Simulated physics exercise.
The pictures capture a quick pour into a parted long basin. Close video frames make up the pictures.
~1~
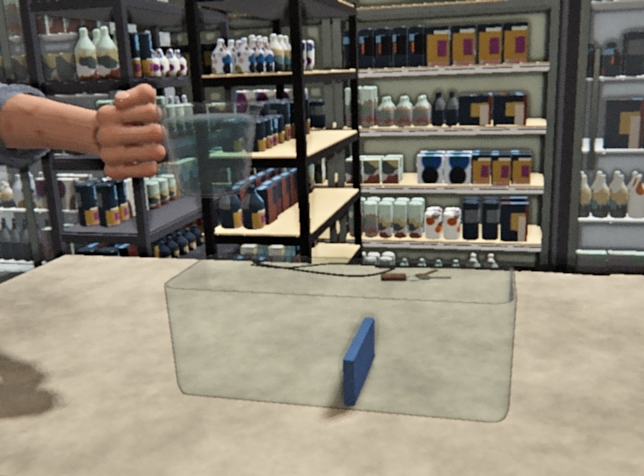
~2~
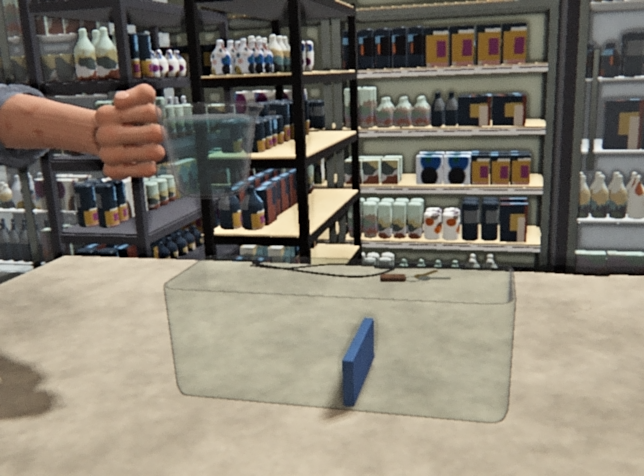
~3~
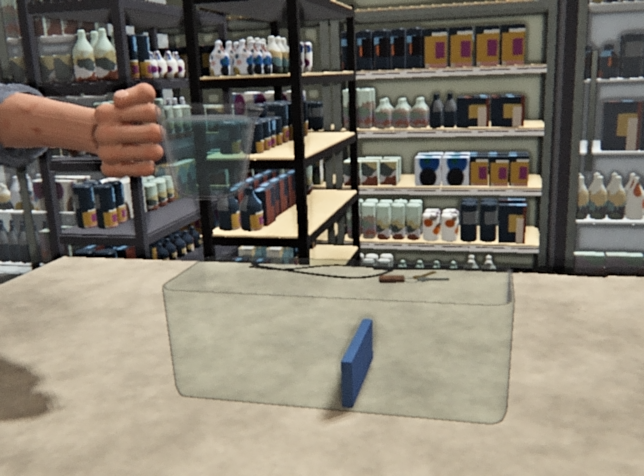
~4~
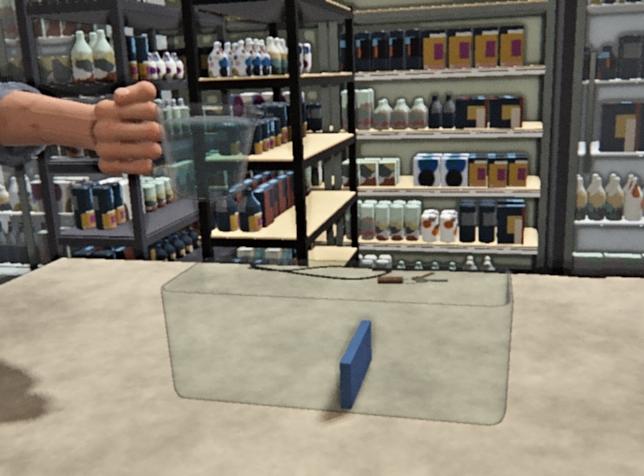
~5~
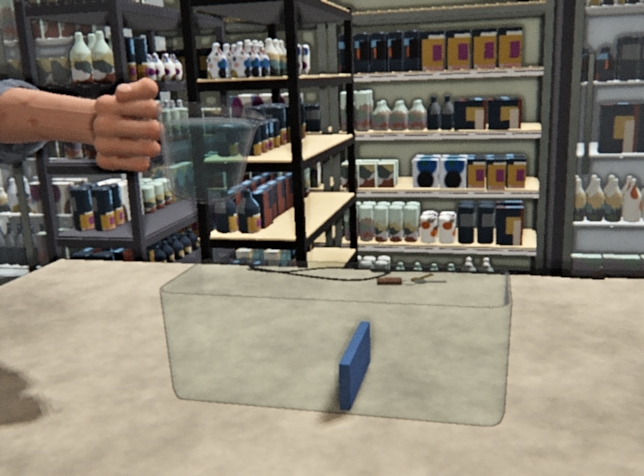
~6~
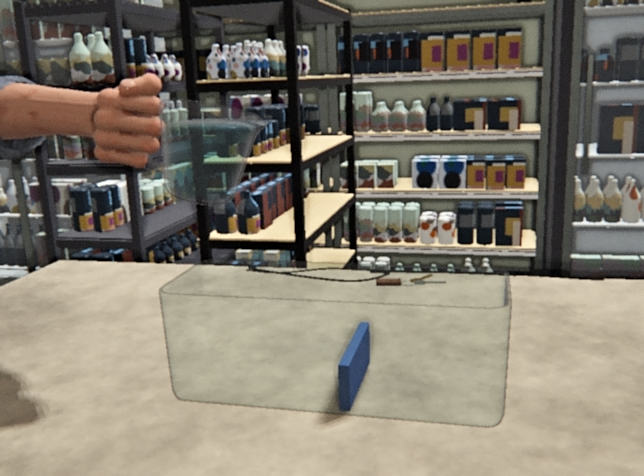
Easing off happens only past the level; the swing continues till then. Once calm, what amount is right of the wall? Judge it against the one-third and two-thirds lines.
My call is that the right side misses a third.
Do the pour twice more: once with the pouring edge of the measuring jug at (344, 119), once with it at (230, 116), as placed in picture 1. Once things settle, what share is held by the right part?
First try: 100 percent; second try: 0 percent.
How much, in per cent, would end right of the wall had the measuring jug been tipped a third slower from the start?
It comes to about 5 per cent.
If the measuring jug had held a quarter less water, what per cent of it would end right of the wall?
About 5 percent.
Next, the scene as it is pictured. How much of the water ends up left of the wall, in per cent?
Roughly 90 percent of it.
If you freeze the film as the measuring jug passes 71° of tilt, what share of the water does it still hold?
Some 65 in a hundred has yet to spill out.
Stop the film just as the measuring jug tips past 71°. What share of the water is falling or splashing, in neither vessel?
It's close to 25 %.
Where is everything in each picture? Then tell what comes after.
The first picture shows tilt 0°; pouring edge (262, 105); surface from (170, 119) to (254, 117); the long basin's rim runs from (186, 271) to (514, 285); the wall's top is at (360, 338).
The second picture shows tilt 1°; pouring edge (262, 106); surface from (169, 119) to (253, 118).
The third picture shows tilt 2°; pouring edge (262, 109); surface from (169, 120) to (252, 119).
The fourth picture shows tilt 5°; pouring edge (262, 113); surface from (169, 120) to (252, 121).
The fifth picture shows tilt 8°; pouring edge (264, 118); surface from (170, 122) to (254, 123).
The sixth picture shows tilt 13°; pouring edge (266, 124); surface from (171, 124) to (256, 125).
A moment on, the measuring jug is tipped part way and 66 per cent is still to pour, 8 is left of the wall and 0 right of it.
Next, the measuring jug is tipped on its side and 13 per cent is still to pour, 67 is left of the wall and 1 right of it.
Then the measuring jug is tipped right over and 0 per cent is still to pour, 91 is left of the wall and 3 right of it.
Later the measuring jug is tipped right over and 0 per cent is still to pour, 92 is left of the wall and 4 right of it.
Finally, 92 per cent lies left of the wall, 4 right of it and 3 outside.
